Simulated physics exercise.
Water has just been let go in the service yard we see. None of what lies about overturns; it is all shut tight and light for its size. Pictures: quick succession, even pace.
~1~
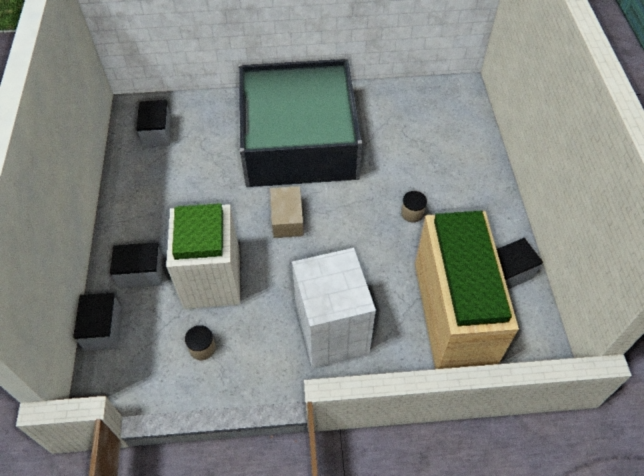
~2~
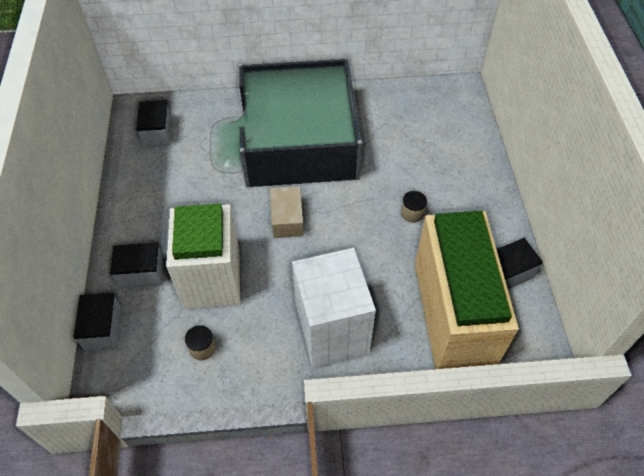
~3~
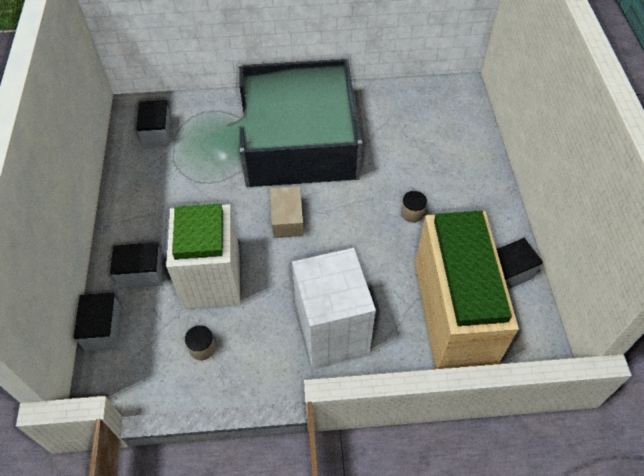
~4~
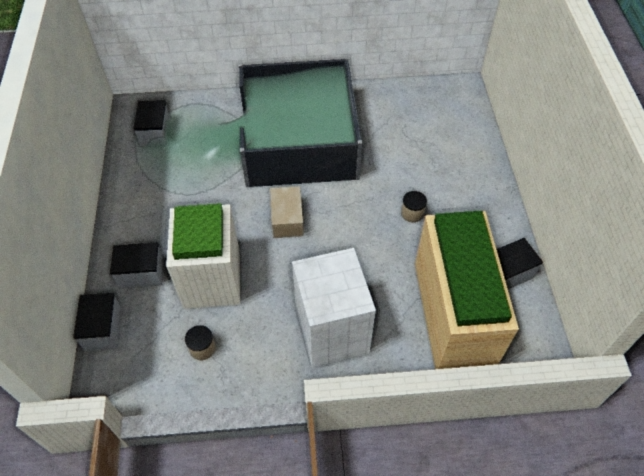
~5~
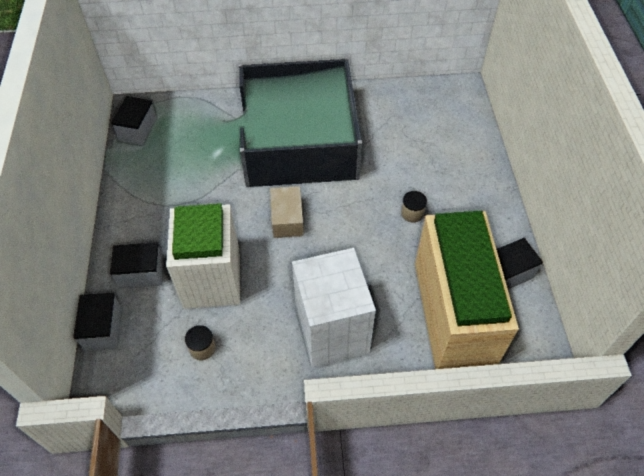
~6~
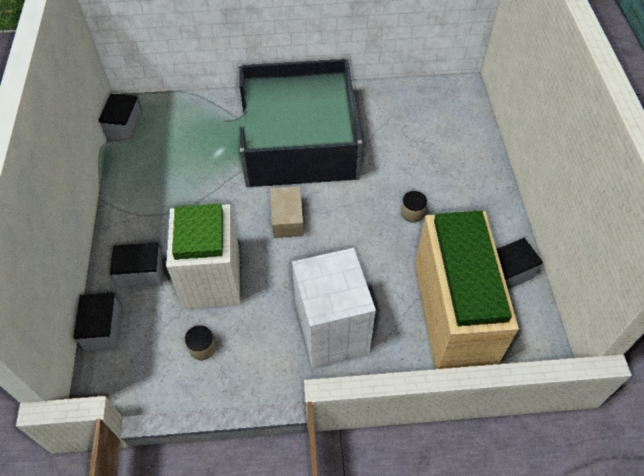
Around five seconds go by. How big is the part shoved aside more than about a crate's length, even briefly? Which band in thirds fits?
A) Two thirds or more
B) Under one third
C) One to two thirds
The answer is C.
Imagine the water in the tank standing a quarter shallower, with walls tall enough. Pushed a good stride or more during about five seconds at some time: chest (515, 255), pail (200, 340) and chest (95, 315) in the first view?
Object 1: Stayed below the mark. Object 2: Stayed below the mark. Object 3: Passed the mark.
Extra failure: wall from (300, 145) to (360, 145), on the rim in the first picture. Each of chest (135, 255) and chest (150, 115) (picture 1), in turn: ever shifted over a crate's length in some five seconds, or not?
In order: Stopped short of it and stopped short of it.
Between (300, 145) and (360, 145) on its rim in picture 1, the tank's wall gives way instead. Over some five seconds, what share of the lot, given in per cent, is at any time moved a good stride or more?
Roughly 40 in a hundred.
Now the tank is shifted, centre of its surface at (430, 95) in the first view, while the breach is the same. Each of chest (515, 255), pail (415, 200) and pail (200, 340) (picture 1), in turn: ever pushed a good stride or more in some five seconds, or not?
In that order: Never so far, never so far, less than that.
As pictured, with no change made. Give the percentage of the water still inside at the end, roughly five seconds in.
Something like 90 per cent, give or take.
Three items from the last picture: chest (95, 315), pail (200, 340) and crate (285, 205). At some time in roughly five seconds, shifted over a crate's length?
The first one traveled far, the second stayed within range and the third stayed within range.
A moment on, 1 of 7 are well off their spots; 1 afloat.
Next, 2 of 7 are well off their spots; 1 afloat.
Later, 3 of 7 are well off their spots; 2 afloat.
In the end, 3 of 7 are well off their spots, and 3 have been at some point; 1 afloat.
